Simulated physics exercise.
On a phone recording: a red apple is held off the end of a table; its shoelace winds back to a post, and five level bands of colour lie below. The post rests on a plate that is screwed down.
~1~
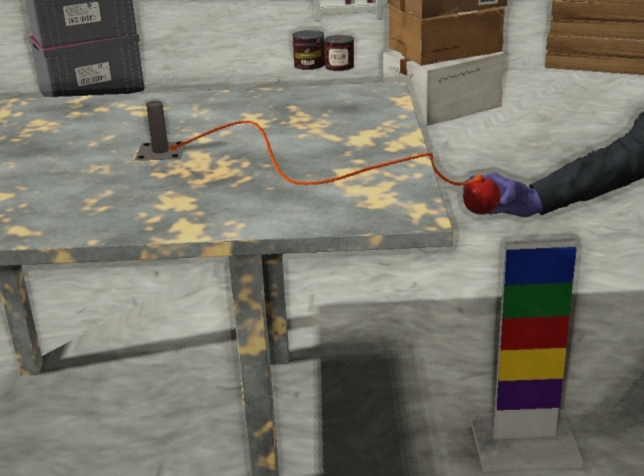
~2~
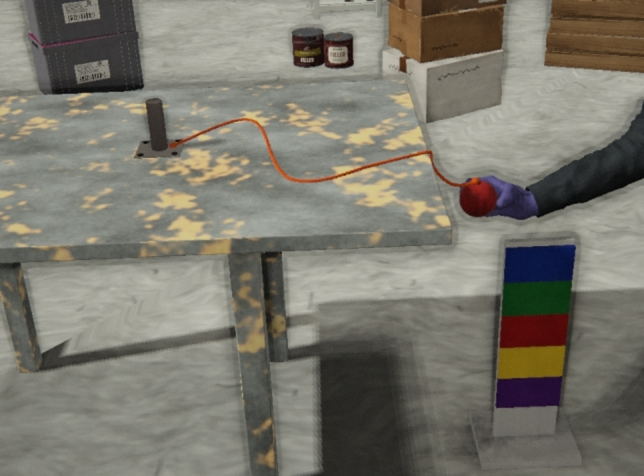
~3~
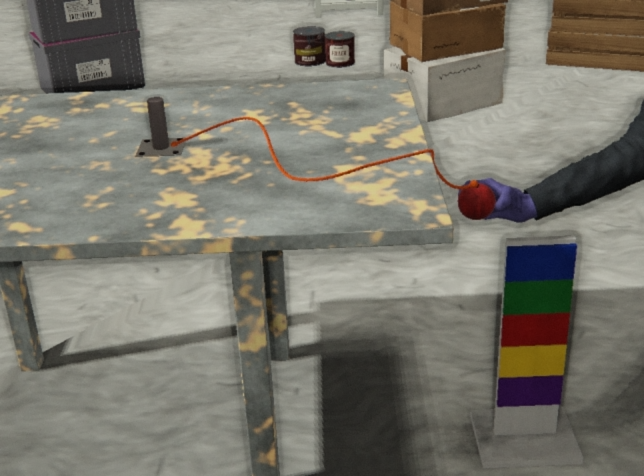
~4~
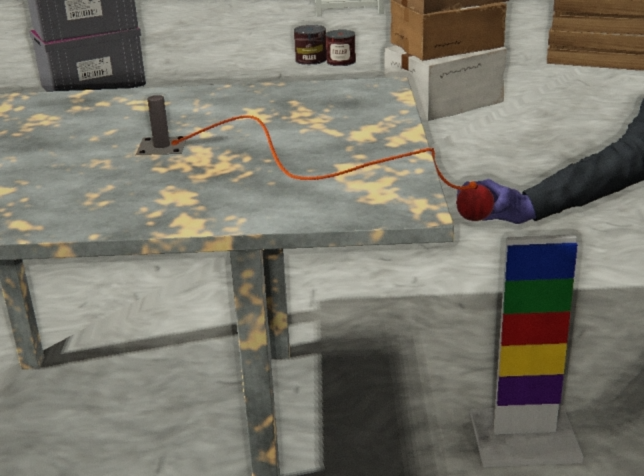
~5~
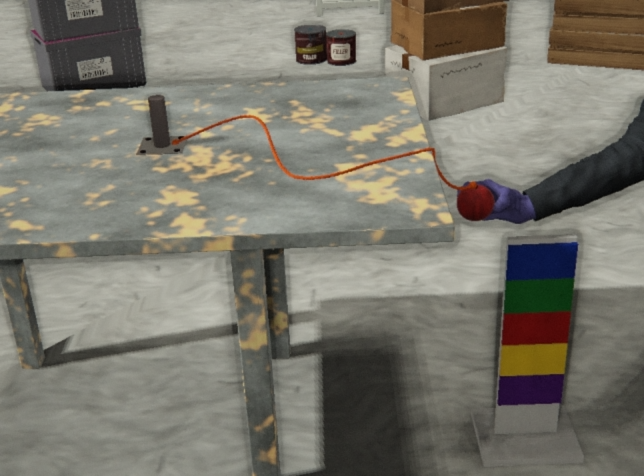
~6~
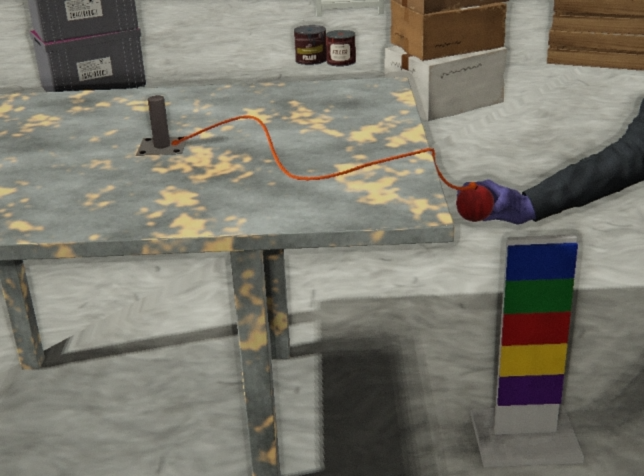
The clip opens on a gloved hand holding a red apple just off the right end of a worn, paint-flecked table, with an orange-red lace winding back to a short post and a stand of coloured bands below. The hand and apple shift very slightly left, then stay nearly still.
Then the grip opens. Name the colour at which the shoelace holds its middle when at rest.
Yellow.
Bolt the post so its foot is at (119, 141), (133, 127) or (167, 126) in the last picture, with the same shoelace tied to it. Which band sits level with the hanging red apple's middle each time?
Result 1: Red. Result 2: Red. Result 3: Yellow.
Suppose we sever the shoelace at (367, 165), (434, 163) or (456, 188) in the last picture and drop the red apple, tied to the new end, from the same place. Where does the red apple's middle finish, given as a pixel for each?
Estimated positions in order: (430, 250); (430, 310); (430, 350).
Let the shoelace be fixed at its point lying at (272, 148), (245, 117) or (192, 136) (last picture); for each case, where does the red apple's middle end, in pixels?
Roughly (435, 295), (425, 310) and (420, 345), in that order.
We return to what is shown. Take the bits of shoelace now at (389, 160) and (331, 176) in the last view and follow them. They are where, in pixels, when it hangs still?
Point one to (425, 247), point two to (426, 193).
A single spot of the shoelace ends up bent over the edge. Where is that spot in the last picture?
Approx. (283, 169).
A little later, apple near (465, 347); level with red.
Next, apple near (397, 329); level with yellow.
Later still, apple near (436, 355); level with yellow.
When it is over, apple near (420, 351); level with yellow. At yellow.
